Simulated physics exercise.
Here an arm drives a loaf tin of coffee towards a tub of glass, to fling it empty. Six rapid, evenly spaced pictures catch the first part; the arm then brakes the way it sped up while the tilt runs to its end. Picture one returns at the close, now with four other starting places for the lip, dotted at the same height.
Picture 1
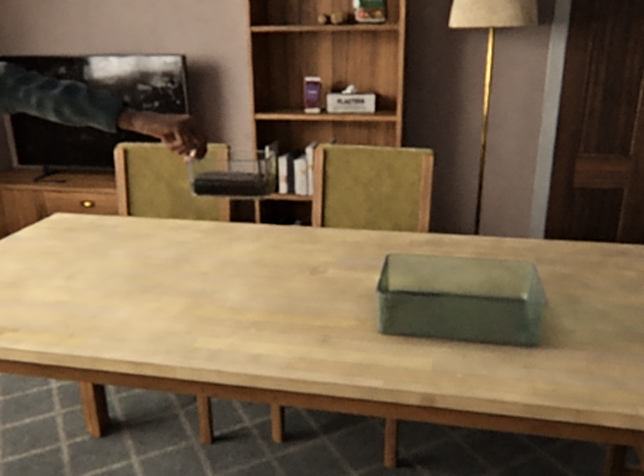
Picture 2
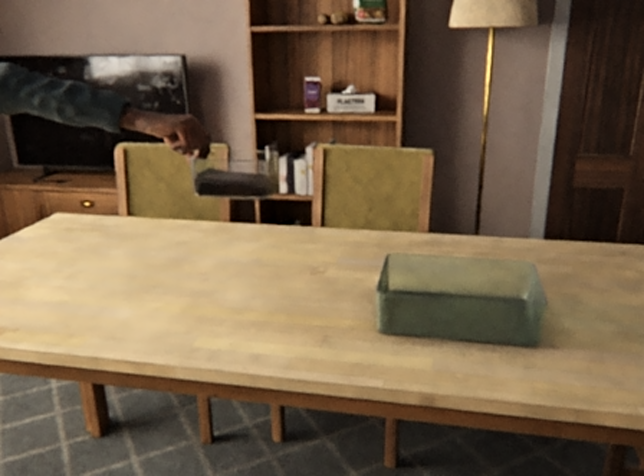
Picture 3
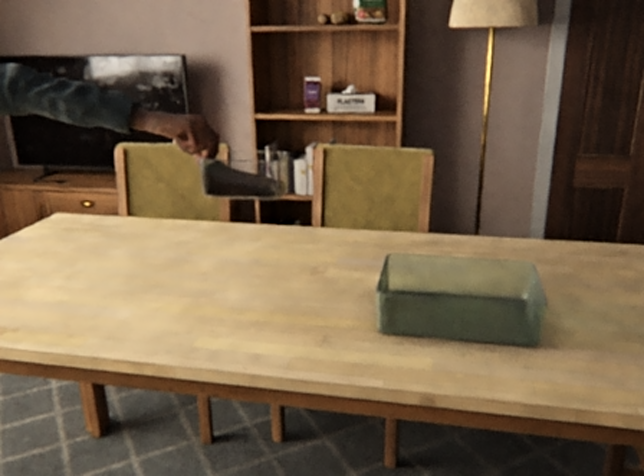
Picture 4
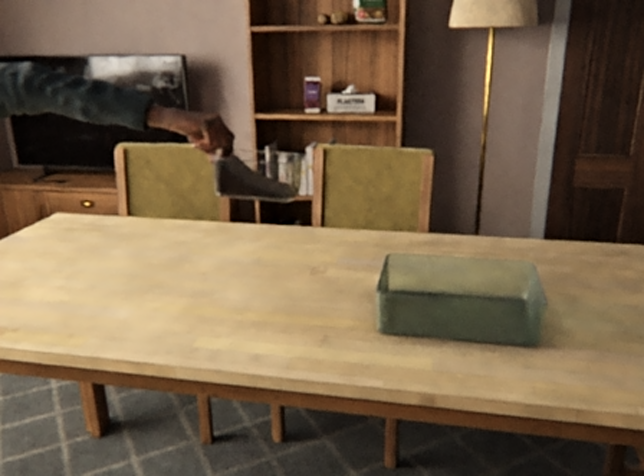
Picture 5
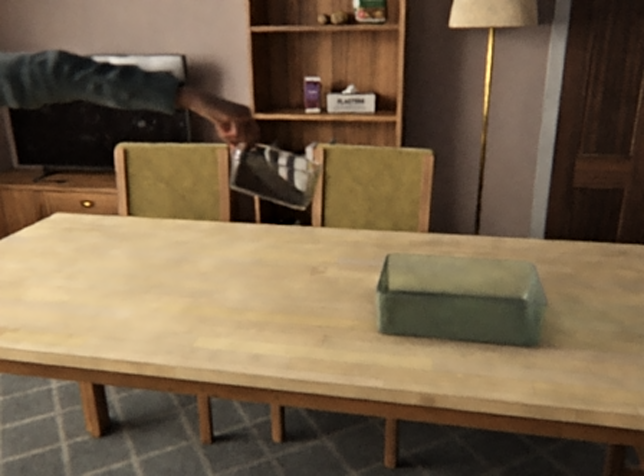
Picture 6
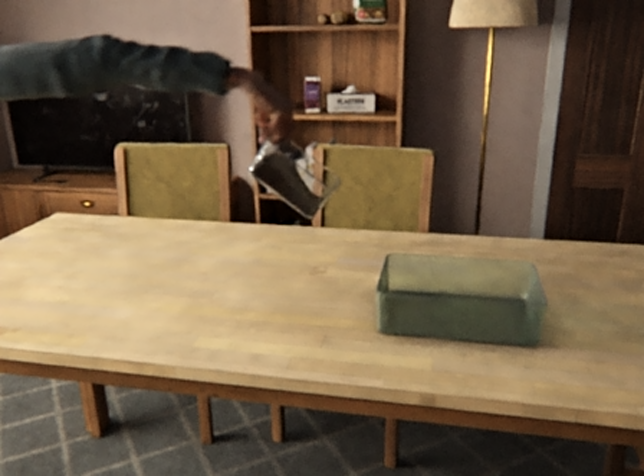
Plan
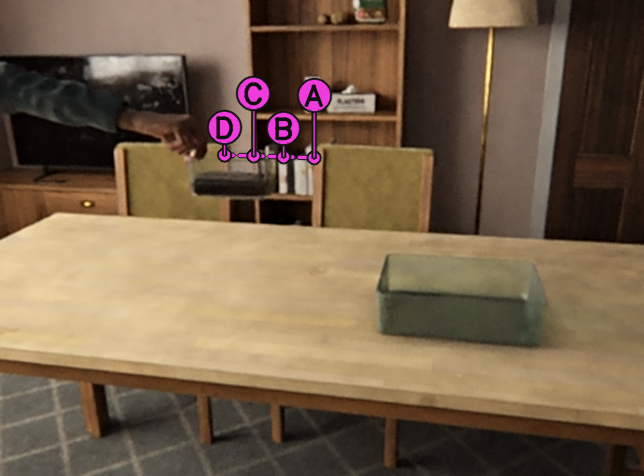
In the video, an arm in a dark sleeve holds a small clear container of dark contents above a wooden table, moves it rightward, and tilts it increasingly, while a greenish glass tub sits still on the right.
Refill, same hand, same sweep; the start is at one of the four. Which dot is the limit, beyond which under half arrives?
D is the one.
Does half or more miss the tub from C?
No, that is safe.
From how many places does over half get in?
All of them.
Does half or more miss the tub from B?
No, not at all.
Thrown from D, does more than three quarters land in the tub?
No, less.
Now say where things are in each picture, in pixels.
In the first frame, upright, lip at (269, 156); tub from (377, 331) to (540, 345); nothing has left yet.
In the second frame, upright, lip at (273, 156); nothing has left yet.
In the third frame, upright, lip at (282, 156); nothing has left yet.
In the fourth frame, tipped about 2°, lip at (297, 159); nothing has left yet.
In the fifth frame, tipped about 16°, lip at (318, 169); nothing has left yet.
In the sixth frame, tipped about 36°, lip at (337, 185); nothing has left yet.
On the marked copy, A at (314, 157); B at (283, 156); C at (253, 155); D at (224, 155).
If A is chosen, about 82 % lands in the tub, 4 % falls short and 15 % goes beside or beyond.
If B is chosen, about 83 % lands in the tub, 4 % falls short and 13 % goes beside or beyond.
If C is chosen, about 74 % lands in the tub, 11 % falls short and 14 % goes beside or beyond.
If D is chosen, about 65 % lands in the tub, 26 % falls short and 9 % goes beside or beyond.
